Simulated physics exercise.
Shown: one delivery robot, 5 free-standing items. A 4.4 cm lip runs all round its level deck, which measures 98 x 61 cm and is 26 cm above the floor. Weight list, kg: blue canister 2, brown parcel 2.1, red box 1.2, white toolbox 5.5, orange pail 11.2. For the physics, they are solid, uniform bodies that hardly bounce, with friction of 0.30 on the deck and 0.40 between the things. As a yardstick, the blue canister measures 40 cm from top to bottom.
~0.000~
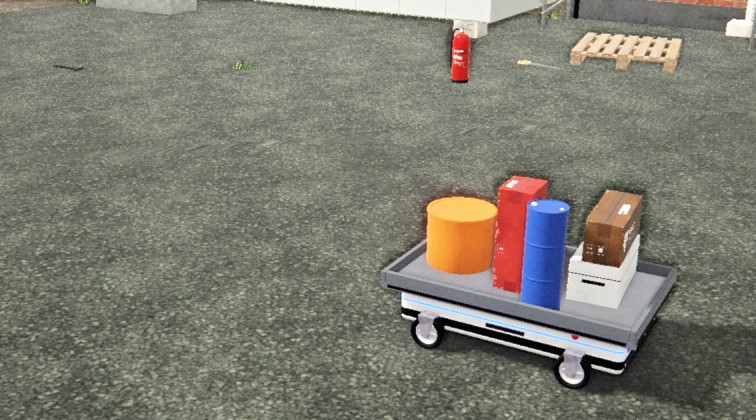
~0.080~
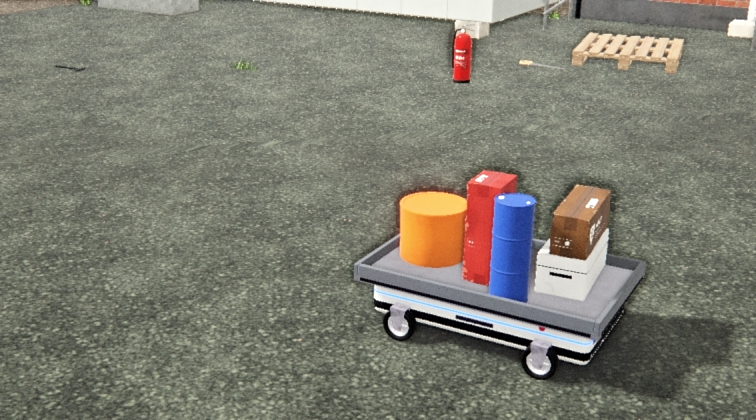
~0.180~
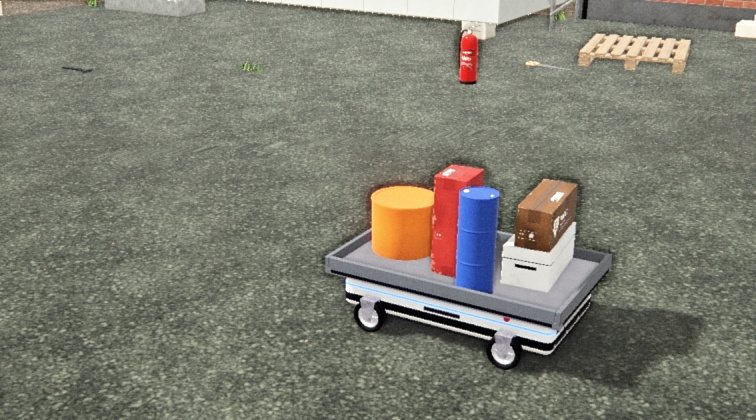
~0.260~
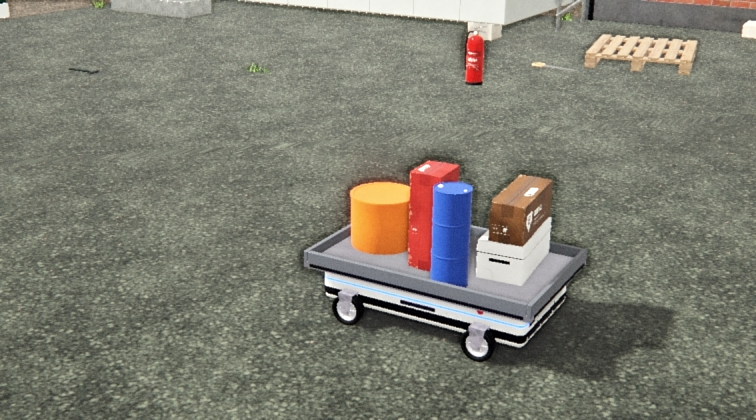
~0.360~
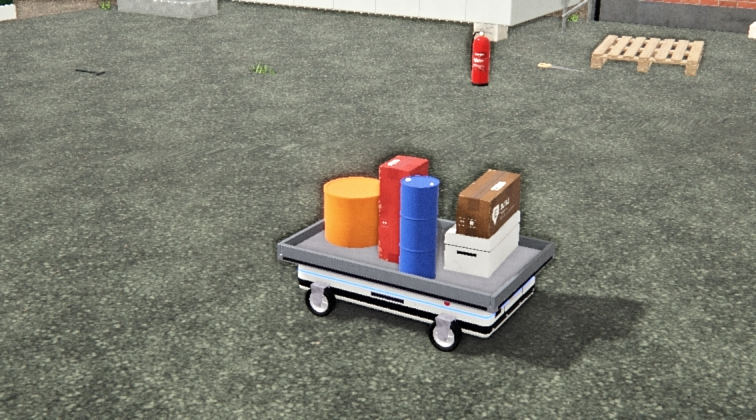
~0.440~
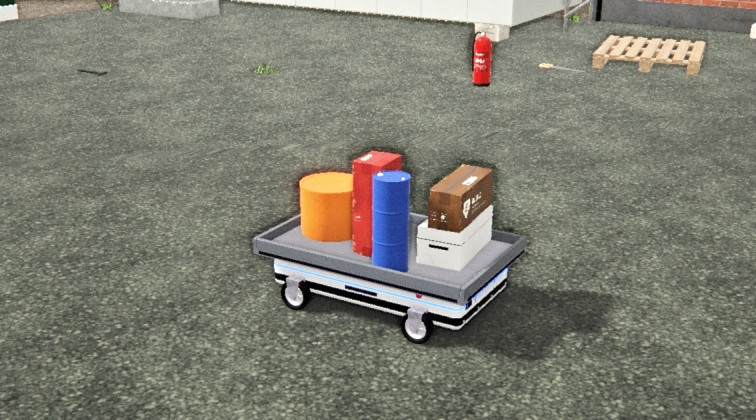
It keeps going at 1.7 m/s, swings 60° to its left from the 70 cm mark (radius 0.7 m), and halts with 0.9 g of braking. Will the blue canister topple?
No.
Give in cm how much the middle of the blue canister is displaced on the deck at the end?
Roughly 32 centimetres.
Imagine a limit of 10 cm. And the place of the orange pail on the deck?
The orange pail remains in place.
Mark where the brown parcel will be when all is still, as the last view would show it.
Resting point, approx. (106, 206) px.
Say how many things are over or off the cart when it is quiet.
All told, 0.
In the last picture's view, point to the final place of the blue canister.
Somewhere around (87, 243).
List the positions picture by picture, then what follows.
Cart 0 cm along; blue canister (544, 257); brown parcel (613, 227), in the first picture.
Cart 14 cm along; white toolbox (573, 259); orange pail (434, 229), in the second picture.
Cart 31 cm along; brown parcel (547, 214); red box (457, 222), in the third picture.
Cart 44 cm along; white toolbox (515, 247); orange pail (383, 218), in the fourth picture.
Cart 61 cm along; brown parcel (489, 203); red box (403, 210), in the fifth picture.
Cart 75 cm along; blue canister (391, 223); white toolbox (456, 234), in the sixth picture.
By 0.74 s, cart 126 cm along, turned 34°; blue canister 10 cm from its spot near (289, 213); orange pail tilted 6°; red box 17 cm from its spot.
By 1.14 s, cart 187 cm along, turned 60°; blue canister 20 cm from its spot near (143, 232); red box 28 cm from its spot; brown parcel 13 cm from its spot.
When it is over (1.8 s), not toppled but over 10 cm from the start, blue canister, brown parcel, red box and white toolbox; the last one within 10 cm of the start. In the last view, blue canister near (87, 243).
